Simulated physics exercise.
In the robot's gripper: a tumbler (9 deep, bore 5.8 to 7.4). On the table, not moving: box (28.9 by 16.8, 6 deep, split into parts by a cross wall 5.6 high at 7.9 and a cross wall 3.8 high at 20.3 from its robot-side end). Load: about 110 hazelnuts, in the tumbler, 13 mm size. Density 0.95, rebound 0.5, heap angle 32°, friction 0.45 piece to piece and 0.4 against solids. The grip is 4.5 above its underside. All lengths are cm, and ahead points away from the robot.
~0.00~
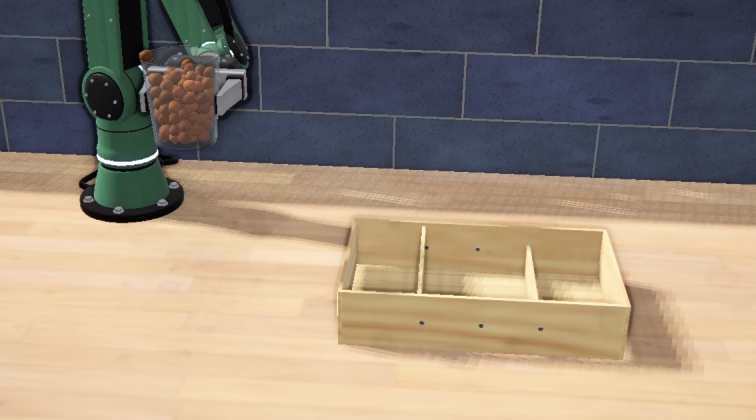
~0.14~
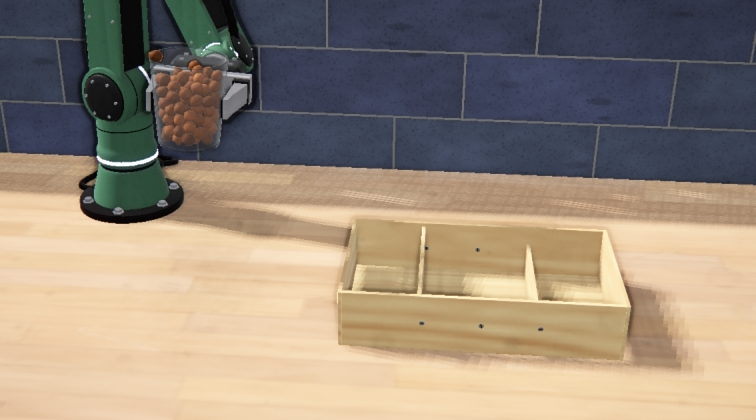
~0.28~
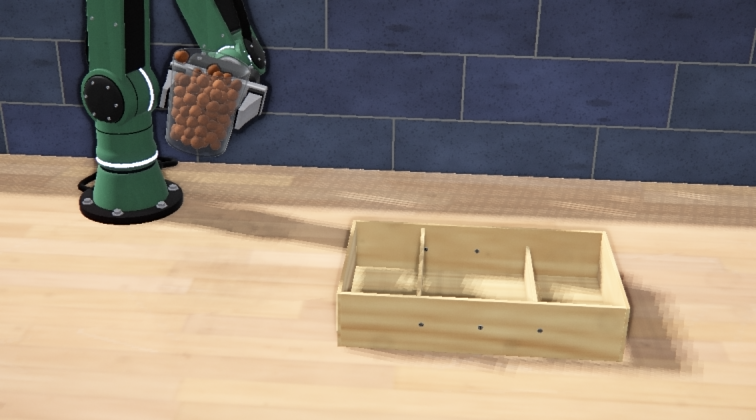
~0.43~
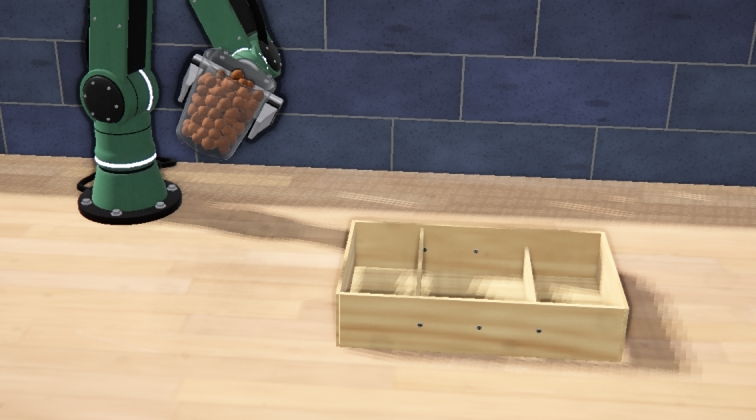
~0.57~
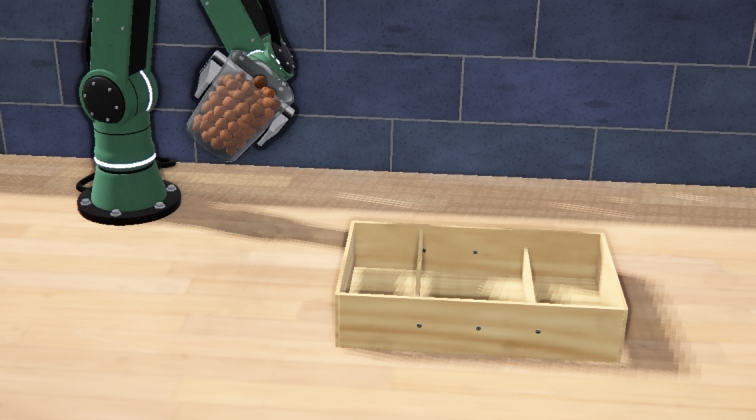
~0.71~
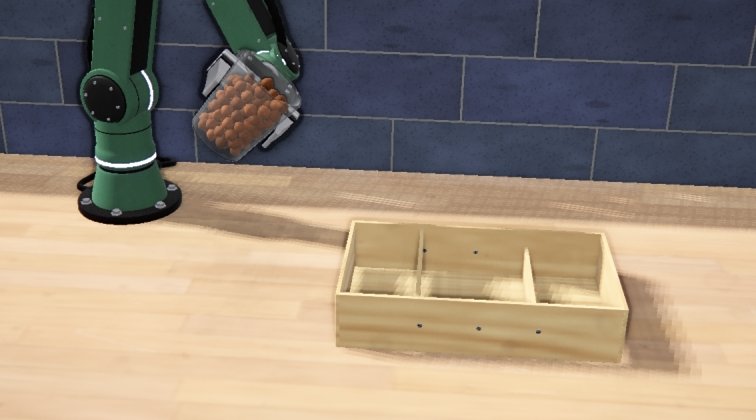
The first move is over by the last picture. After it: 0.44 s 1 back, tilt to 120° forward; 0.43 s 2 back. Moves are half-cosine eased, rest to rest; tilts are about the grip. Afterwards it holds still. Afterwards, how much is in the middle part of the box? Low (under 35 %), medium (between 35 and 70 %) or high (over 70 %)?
Answer: Low; under 35 % of the hazelnuts finish in the middle part of the box.
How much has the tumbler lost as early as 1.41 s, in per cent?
About 95 per cent by then.
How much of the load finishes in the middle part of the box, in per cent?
Some 0 per cent.
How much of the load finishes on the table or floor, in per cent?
Some 100 per cent.
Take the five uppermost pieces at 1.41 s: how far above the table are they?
Some 16 cm.
After 1.06 s, tilted 112° forward, highest piece 26 above the table; 110 in the tumbler, 1 in flight or on a rim.
After 1.41 s, tilted 120° forward, highest piece 18 above the table; 82 on the table or floor, 6 in the tumbler, 1 in the robot-side part, 22 in flight or on a rim.
After 1.78 s, tilted 120° forward, highest piece 2 above the table; 110 on the table or floor, 1 in the robot-side part.
After 2.83 s, tilted 120° forward, highest piece 2 above the table; 110 on the table or floor, 1 in the robot-side part.
At rest, 110 on the table or floor, 1 in the robot-side part. That is 0 % in the middle part of the box.
